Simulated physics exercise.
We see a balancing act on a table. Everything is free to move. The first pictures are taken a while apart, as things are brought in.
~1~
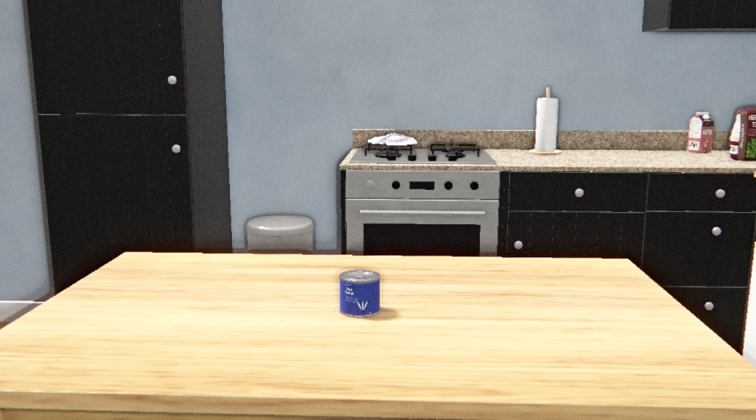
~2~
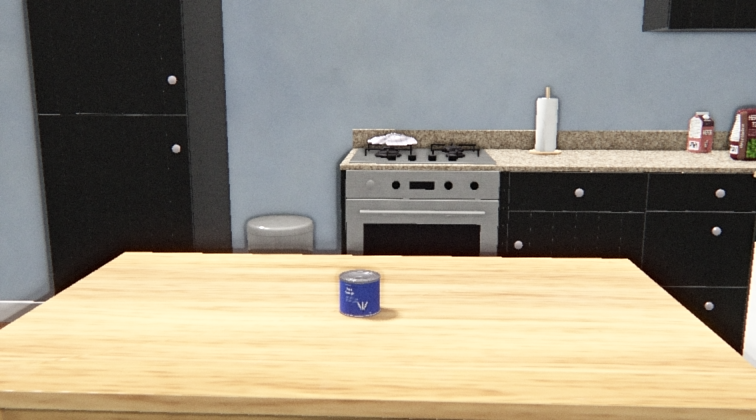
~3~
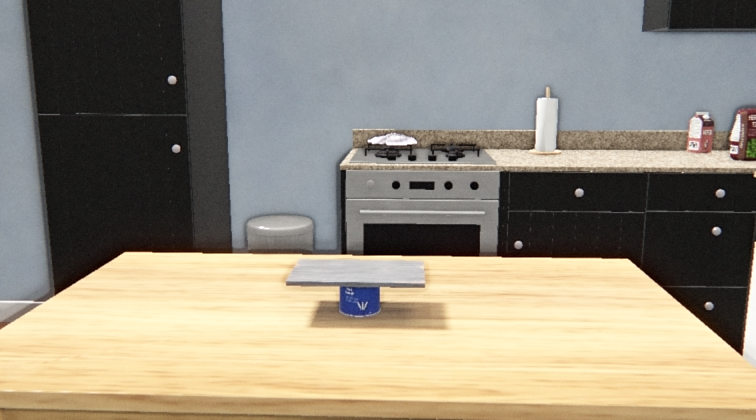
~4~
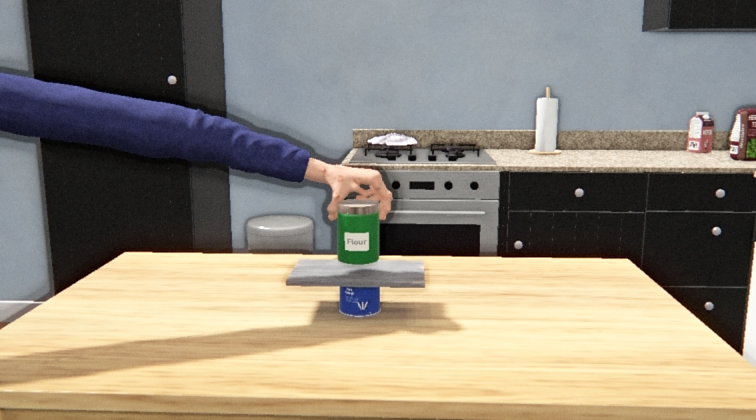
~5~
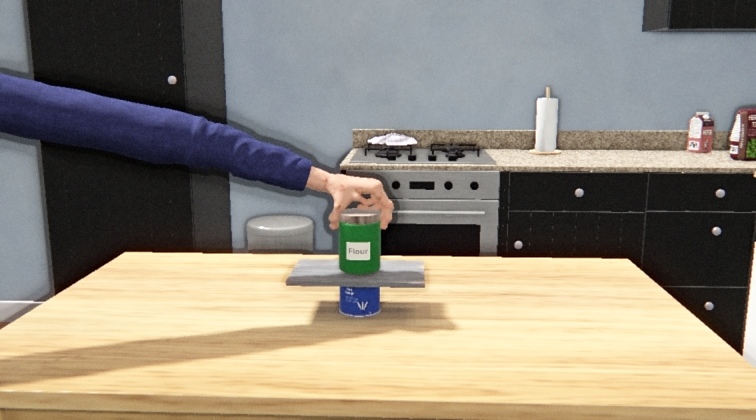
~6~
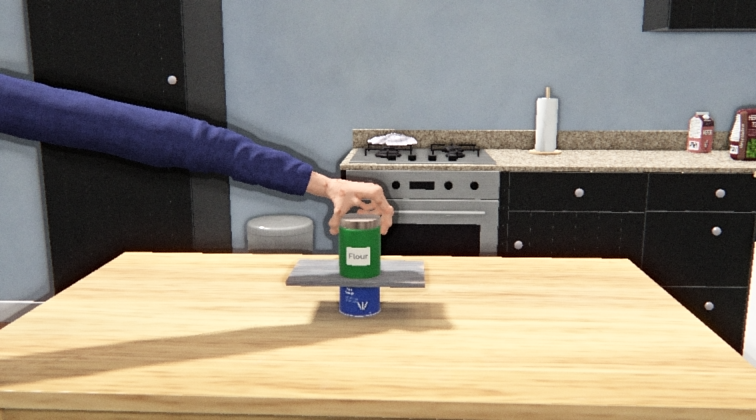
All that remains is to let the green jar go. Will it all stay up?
Here the stack stays up.
Then, 0.20 s past the last view, nothing moves.
Then, 0.40 s past the last view, green jar resting near (360, 246).
Finally, all 3 still in place. Final places as the last picture's camera would see them, green jar near (360, 246). The stack keeps its balance.
